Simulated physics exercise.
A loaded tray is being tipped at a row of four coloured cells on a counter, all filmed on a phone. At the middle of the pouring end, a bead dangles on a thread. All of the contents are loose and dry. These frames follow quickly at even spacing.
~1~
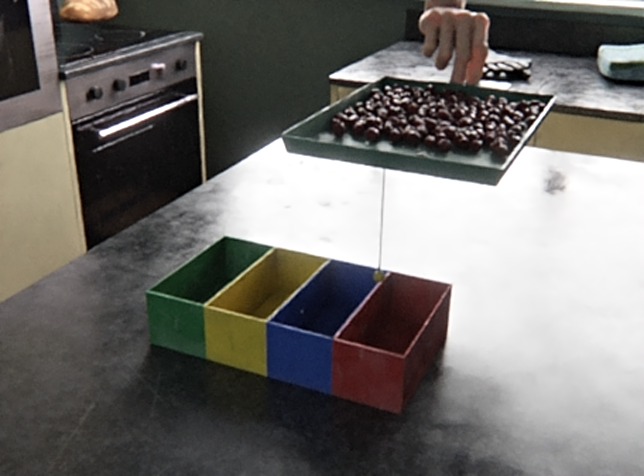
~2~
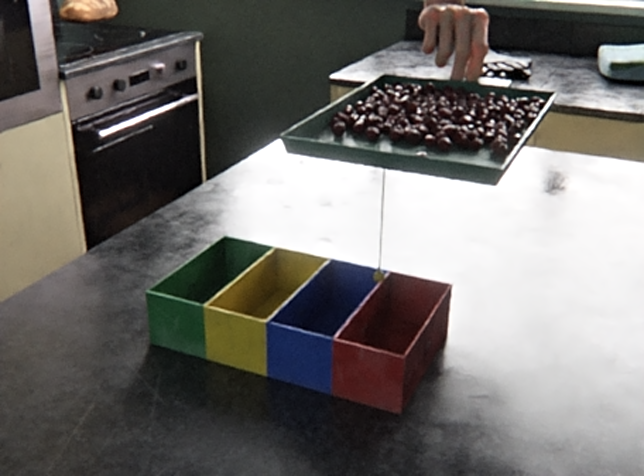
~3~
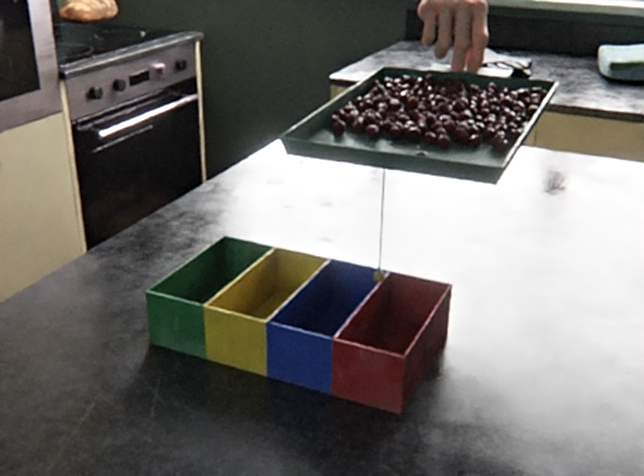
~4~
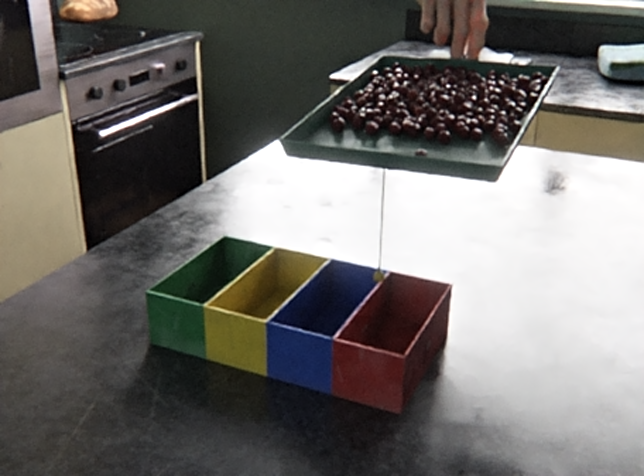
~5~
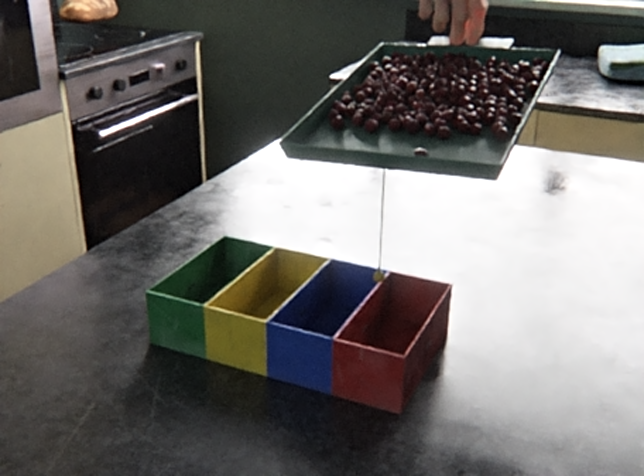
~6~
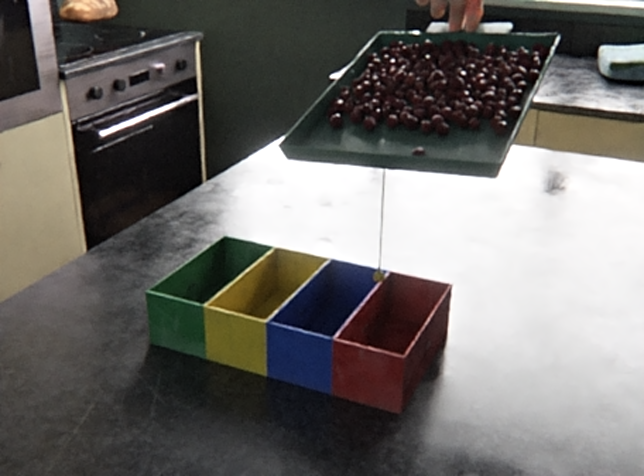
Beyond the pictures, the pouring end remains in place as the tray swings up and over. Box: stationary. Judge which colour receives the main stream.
Receiving the main stream: Yellow.
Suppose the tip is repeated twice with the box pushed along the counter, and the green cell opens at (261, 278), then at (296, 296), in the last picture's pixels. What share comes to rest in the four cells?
Result, in turn: 90 %, 70 %.
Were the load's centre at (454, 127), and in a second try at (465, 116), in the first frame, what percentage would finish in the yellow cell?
About 40 % and 40 %.
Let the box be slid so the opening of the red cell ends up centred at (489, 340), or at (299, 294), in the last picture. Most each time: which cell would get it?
First place: That green cell; second place: The cell in red.
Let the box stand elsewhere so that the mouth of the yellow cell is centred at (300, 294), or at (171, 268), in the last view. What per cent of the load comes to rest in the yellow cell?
Respectively 40 percent and 0 percent.
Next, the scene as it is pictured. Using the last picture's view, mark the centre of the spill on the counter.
Somewhere near (232, 411), I think.
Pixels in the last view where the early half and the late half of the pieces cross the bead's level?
Early half: (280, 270); late half: (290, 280).
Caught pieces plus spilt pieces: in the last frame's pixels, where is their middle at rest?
Resting centre, last picture - approx. (279, 337).
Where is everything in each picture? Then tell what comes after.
In the first frame, corners of the pouring end at (287, 134) and (498, 166), level; middle of the load at (434, 116), dried cherries; bead on its thread at (379, 277); green cell at (176, 319); yellow cell at (236, 335); blue cell at (299, 352); red cell at (368, 371).
In the second frame, corners of the pouring end at (287, 135) and (498, 166), level; middle of the load at (434, 114).
In the third frame, corners of the pouring end at (286, 136) and (498, 165), tipped barely, lowest at the left corner; middle of the load at (434, 108).
In the fourth frame, corners of the pouring end at (286, 139) and (497, 163), tipped a little, lowest at the left corner; middle of the load at (434, 100).
In the fifth frame, corners of the pouring end at (285, 141) and (496, 162), tipped a little, lowest at the left corner; middle of the load at (434, 91).
In the sixth frame, corners of the pouring end at (284, 143) and (496, 160), tipped a little, lowest at the left corner; middle of the load at (433, 83); green cell at (176, 319); yellow cell at (236, 335); blue cell at (299, 352); red cell at (368, 371).
Soon after the last picture, tray tipped steeply; nearly all on the tray; a stray few in the blue cell; a stray few in the yellow cell; a stray few falling or outside the box.
A little later, tray tipped right over; about a third on the tray; about a quarter in the yellow cell; a small part in the blue cell; a stray few in the red cell; a stray few in the green cell; about a quarter falling or outside the box.
Later still, tray tipped past a quarter turn; about half in the yellow cell; about a quarter in the blue cell; a small part in the red cell; a stray few in the green cell; a small part falling or outside the box.
At rest, tray tipped past a quarter turn; about half in the yellow cell; about a quarter in the blue cell; a small part in the red cell; a stray few in the green cell; a small part outside the box.
